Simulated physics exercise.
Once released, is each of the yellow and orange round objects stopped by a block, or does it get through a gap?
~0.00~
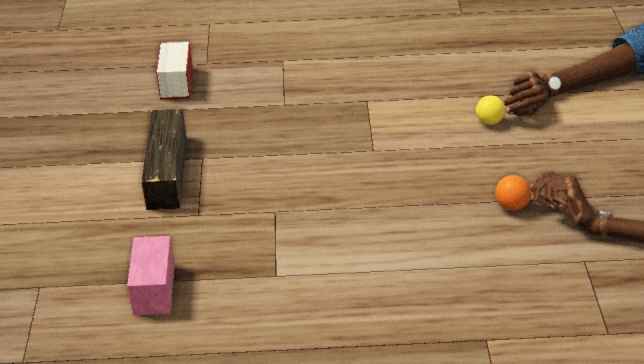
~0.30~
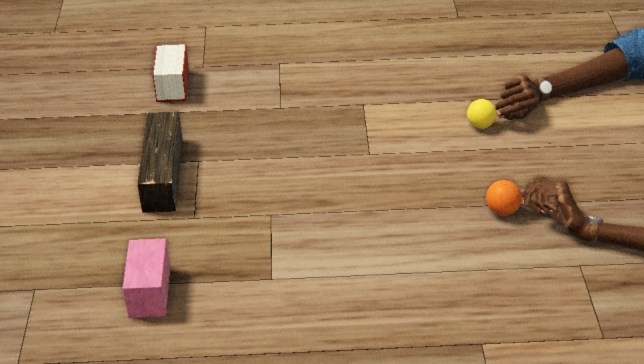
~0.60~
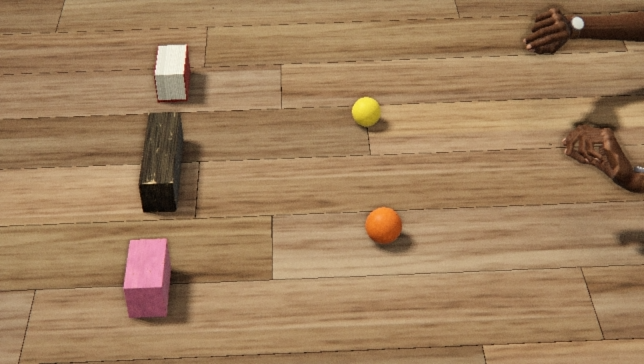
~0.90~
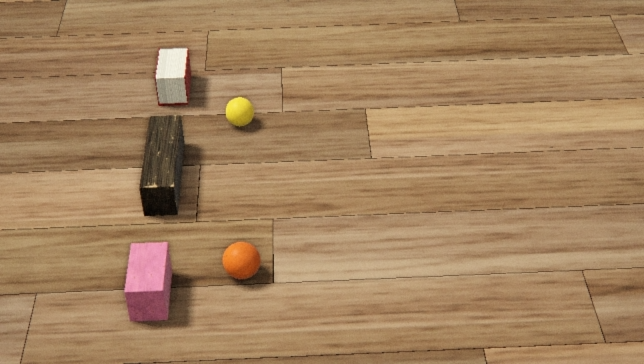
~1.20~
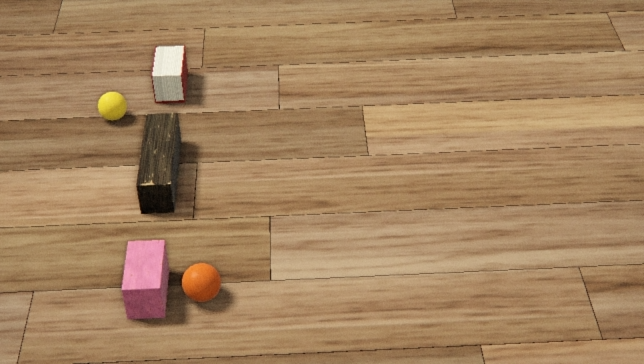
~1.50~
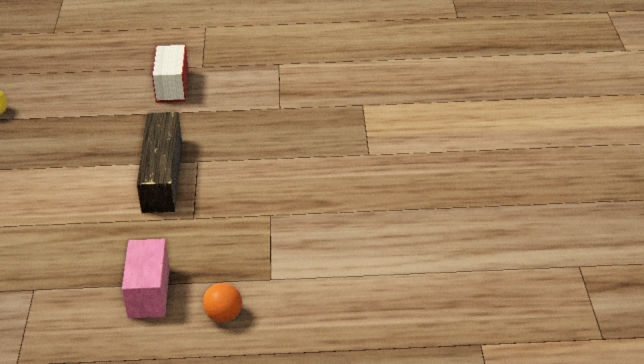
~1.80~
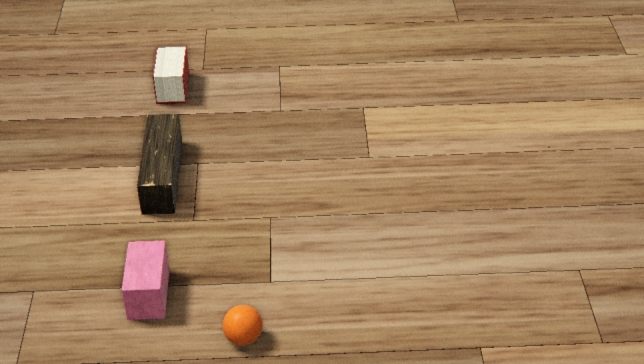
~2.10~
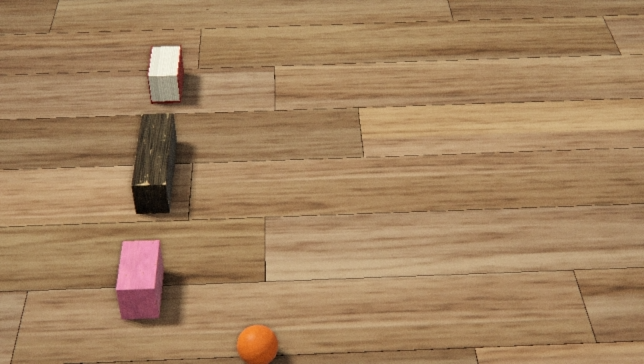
The orange one is stopped when it hits the pink block and rolls away from it, while the yellow one gets through the gap between the red and white block and the black block.
